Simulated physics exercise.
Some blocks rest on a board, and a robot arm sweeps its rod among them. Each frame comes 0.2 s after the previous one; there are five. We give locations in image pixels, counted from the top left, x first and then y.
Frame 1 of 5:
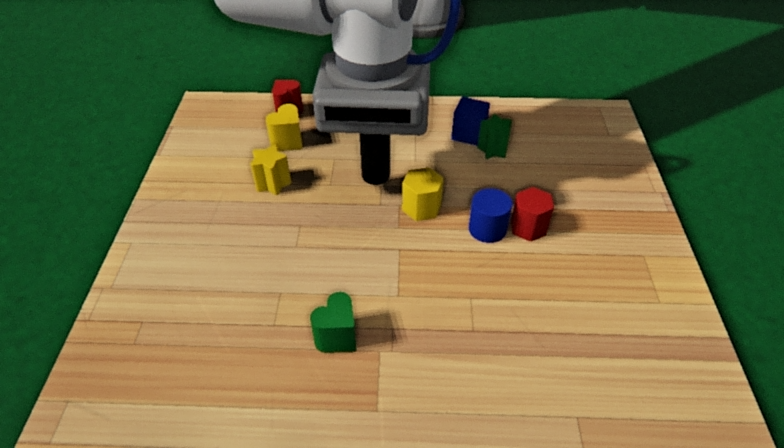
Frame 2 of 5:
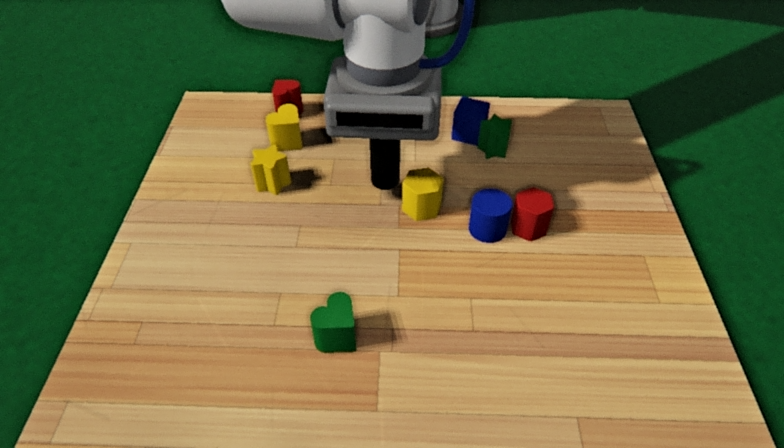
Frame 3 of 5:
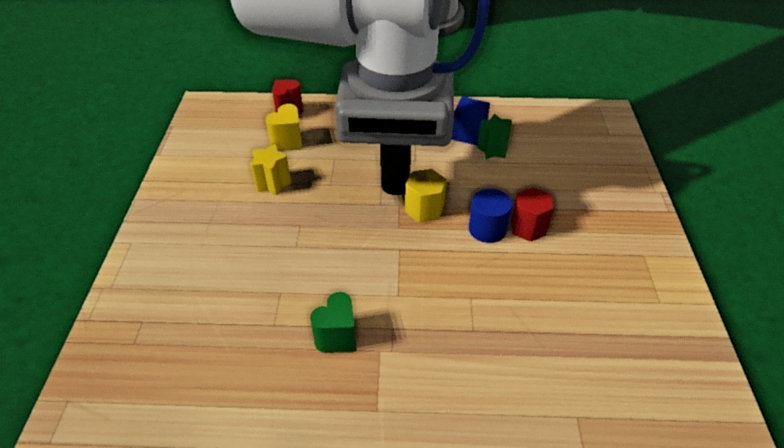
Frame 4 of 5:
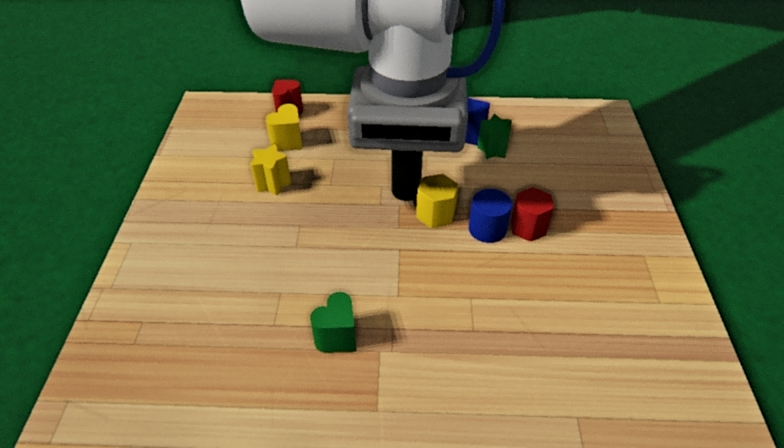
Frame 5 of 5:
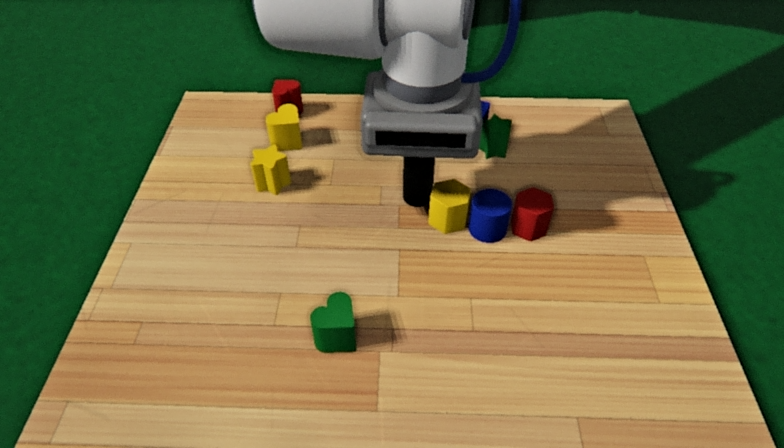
Robot arm sweeping its black rod rightward across a wooden board, nudging a yellow hexagonal block toward a blue round block.
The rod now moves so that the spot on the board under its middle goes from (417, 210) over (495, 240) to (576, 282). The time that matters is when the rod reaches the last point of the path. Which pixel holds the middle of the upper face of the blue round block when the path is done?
So, by the moment the path ends, you'll find the top centre of the blue round block at (671, 268).
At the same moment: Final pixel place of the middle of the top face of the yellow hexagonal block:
Its top centre lands on (627, 265).
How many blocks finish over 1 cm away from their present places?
That makes 3 blocks or more.
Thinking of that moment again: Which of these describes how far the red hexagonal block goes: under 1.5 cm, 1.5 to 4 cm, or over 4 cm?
Between 1.5 and 4 cm.
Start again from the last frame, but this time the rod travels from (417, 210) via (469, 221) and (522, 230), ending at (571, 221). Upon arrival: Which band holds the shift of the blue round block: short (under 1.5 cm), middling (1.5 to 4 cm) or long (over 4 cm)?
It goes beyond 4 cm.
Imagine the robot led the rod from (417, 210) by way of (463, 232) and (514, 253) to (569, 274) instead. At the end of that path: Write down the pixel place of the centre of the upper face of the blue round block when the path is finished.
Its top centre lands on (661, 254).
On the path given first. One third of the way, rod (471, 217); yellow hexagonal block (504, 217), turned 25° clockwise; blue round block (546, 227); red hexagonal block (556, 202), turned 55° anticlockwise.
Two thirds of the way, rod (525, 241); yellow hexagonal block (564, 240), turned 15° clockwise; blue round block (608, 250); red hexagonal block (556, 202), turned 55° anticlockwise.
At the end, rod (580, 270); yellow hexagonal block (627, 265); blue round block (671, 268); red hexagonal block (556, 202), turned 55° anticlockwise.
